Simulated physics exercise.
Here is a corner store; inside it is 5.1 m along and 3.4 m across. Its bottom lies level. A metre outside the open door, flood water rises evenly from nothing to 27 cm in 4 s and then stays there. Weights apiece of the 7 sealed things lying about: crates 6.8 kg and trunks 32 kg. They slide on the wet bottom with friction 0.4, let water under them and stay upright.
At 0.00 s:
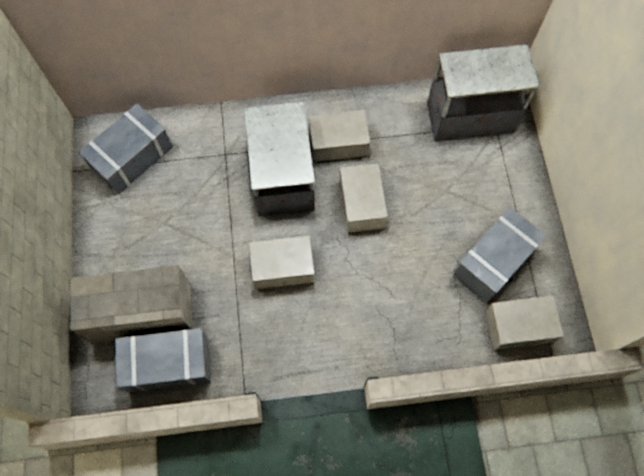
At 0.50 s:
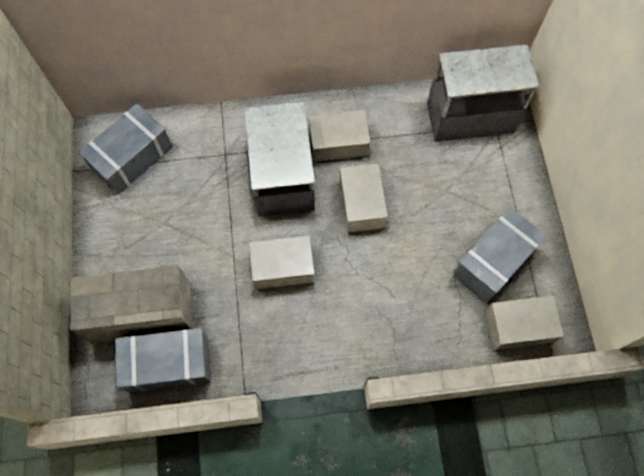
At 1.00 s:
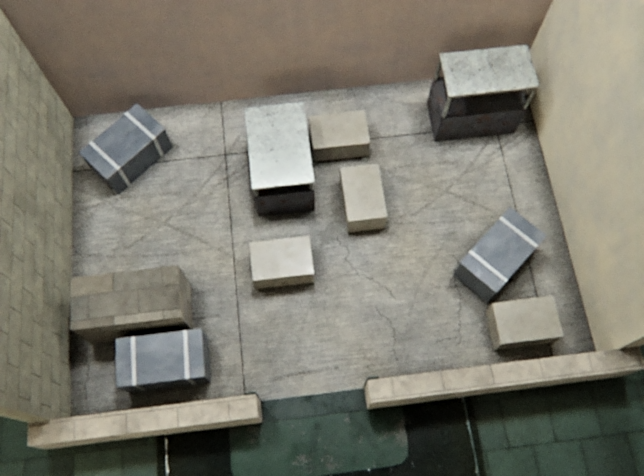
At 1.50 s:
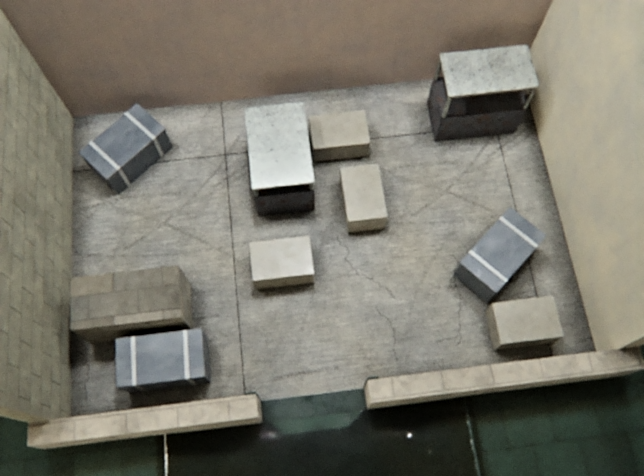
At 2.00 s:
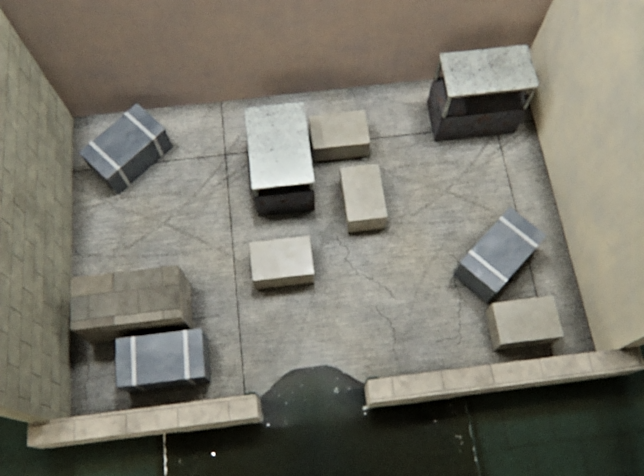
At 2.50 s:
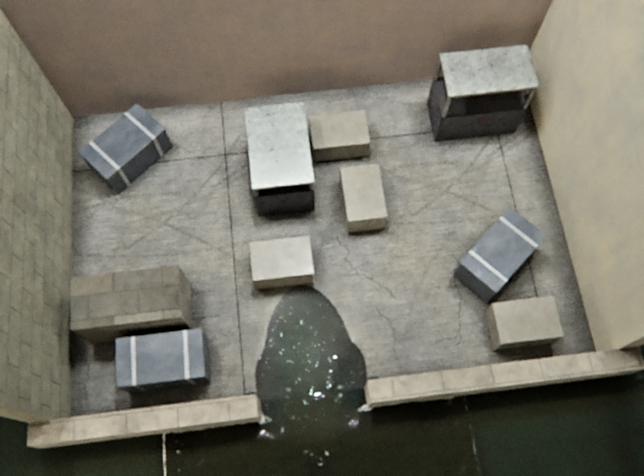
At the start, pale crates, grey-blue trunks with light bands and other blocky furnishings stand on the dry floor of a walled room with a gap in its front wall. Dark water spreads over the ground outside, then enters through the gap and extends inward in a rounded tongue, while the objects stay still.
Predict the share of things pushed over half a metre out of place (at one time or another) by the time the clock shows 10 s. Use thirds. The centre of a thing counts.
That comes to one to two thirds.
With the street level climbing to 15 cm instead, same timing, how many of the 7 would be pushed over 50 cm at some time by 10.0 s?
In that case 3 of them.
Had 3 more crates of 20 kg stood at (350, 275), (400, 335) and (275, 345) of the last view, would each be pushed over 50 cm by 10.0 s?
In that order: Past it, less, more.
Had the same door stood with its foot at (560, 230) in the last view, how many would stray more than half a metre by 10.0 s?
Then 4.
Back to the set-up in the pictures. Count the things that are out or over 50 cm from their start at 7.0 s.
I count 2.
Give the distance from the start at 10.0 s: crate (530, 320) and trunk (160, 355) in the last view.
In that order: 40 cm, 0 cm.
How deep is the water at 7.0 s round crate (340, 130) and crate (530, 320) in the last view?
Roughly 11 and 1 cm.
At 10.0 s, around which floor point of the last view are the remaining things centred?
Near (352, 228).
After 3.5 s 0 of 7 are over 50 cm from their spots; 0 afloat.
After 4.5 s 1 of 7 are over 50 cm from their spots; 1 afloat.
After 7.0 s 2 of 7 are over 50 cm from their spots; 4 afloat.
After 10.0 s 3 of 7 are over 50 cm from their spots, and 3 have been at some point; 5 afloat.
